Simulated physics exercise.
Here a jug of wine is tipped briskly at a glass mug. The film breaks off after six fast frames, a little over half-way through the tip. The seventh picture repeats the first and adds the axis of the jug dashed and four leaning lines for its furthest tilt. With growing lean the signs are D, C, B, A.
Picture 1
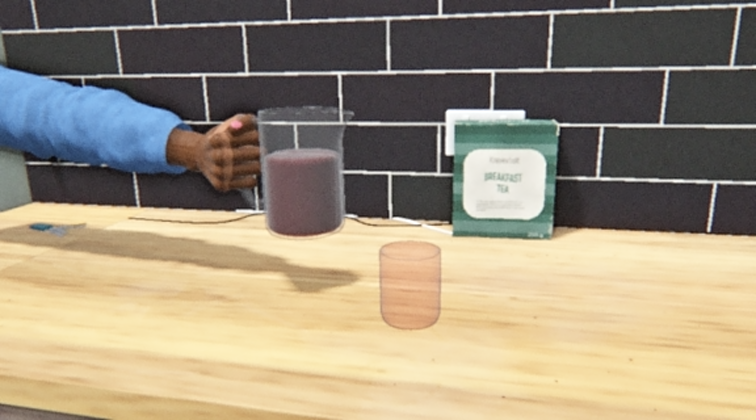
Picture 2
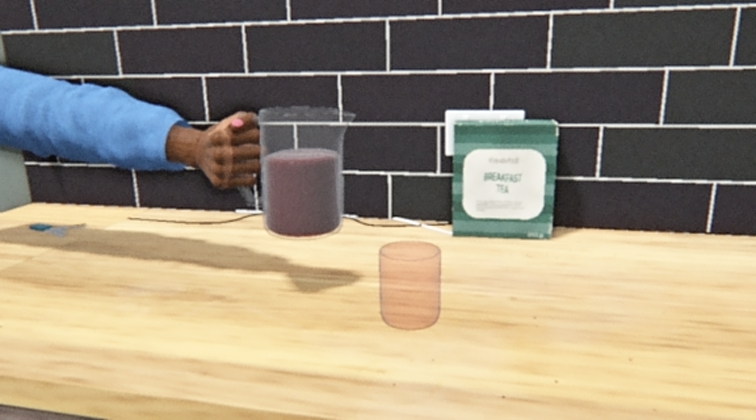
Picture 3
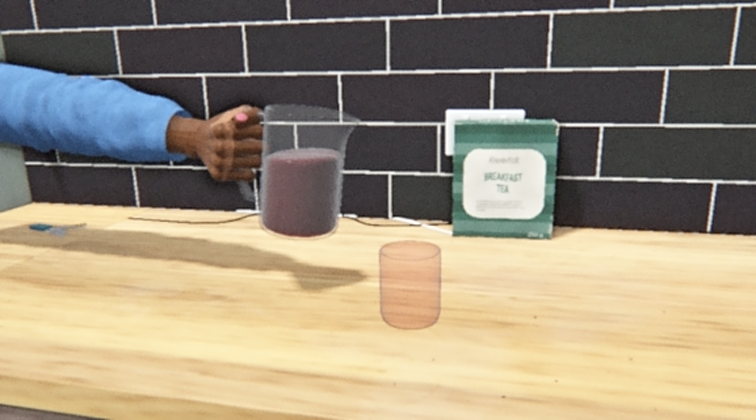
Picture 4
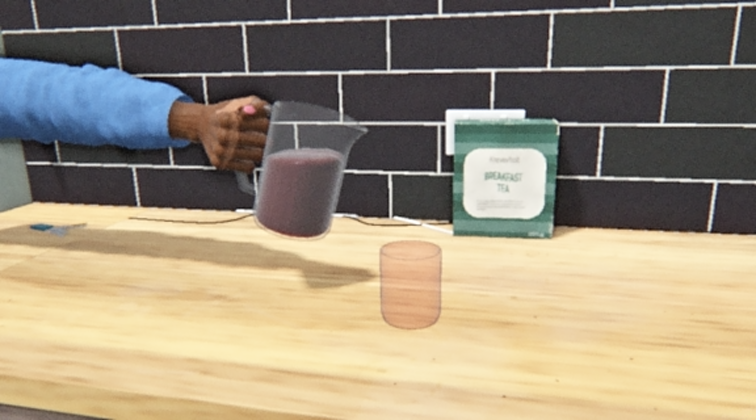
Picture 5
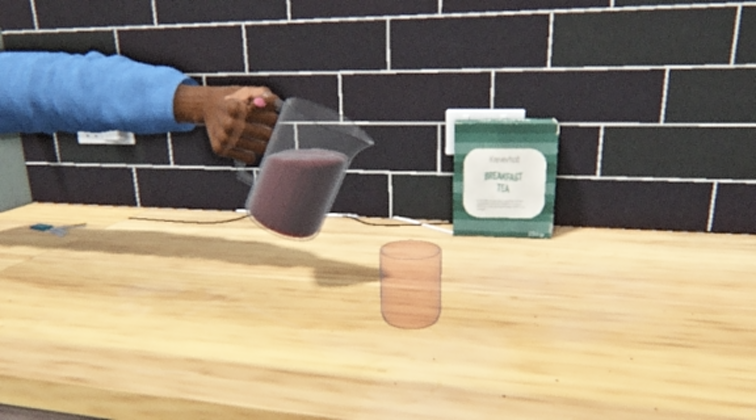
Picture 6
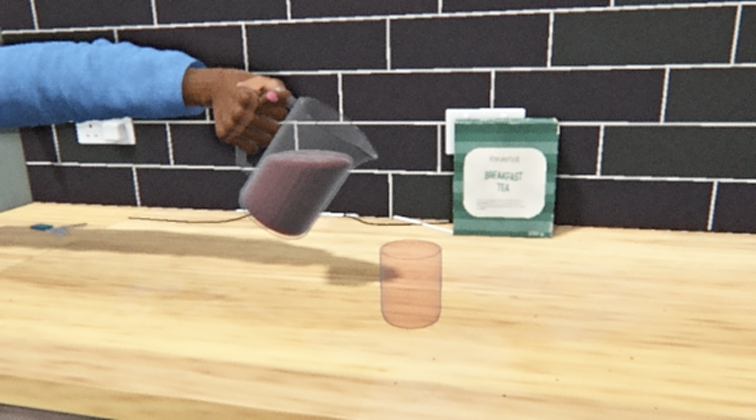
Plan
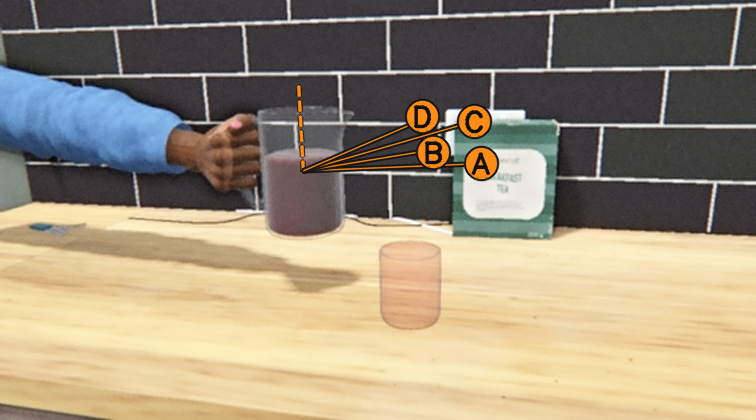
At the start, a hand at the end of a blue sleeve holds a clear jug of dark wine upright, left of an empty pinkish glass mug on a wooden counter. The hand then rises slightly and tilts the jug steadily rightward, the wine shifting toward the spout but staying inside.
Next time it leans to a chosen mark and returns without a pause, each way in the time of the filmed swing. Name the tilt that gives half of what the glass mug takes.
D beats the others.
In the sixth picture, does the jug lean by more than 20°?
Yes.
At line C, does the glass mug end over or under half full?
Over half.
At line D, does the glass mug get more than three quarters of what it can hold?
No, it does not.
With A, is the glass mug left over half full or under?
Over half.
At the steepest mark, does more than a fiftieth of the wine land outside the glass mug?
Yes.
In orange, A at (464, 164); B at (415, 152); C at (457, 125); D at (407, 125).
With A, the glass mug ends with about 94 % of what it can hold; 18 % of the wine is spilt.
With B, the glass mug ends with about 84 % of what it can hold; 10 % of the wine is spilt.
With C, the glass mug ends with about 74 % of what it can hold.
With D, the glass mug ends with about 49 % of what it can hold.
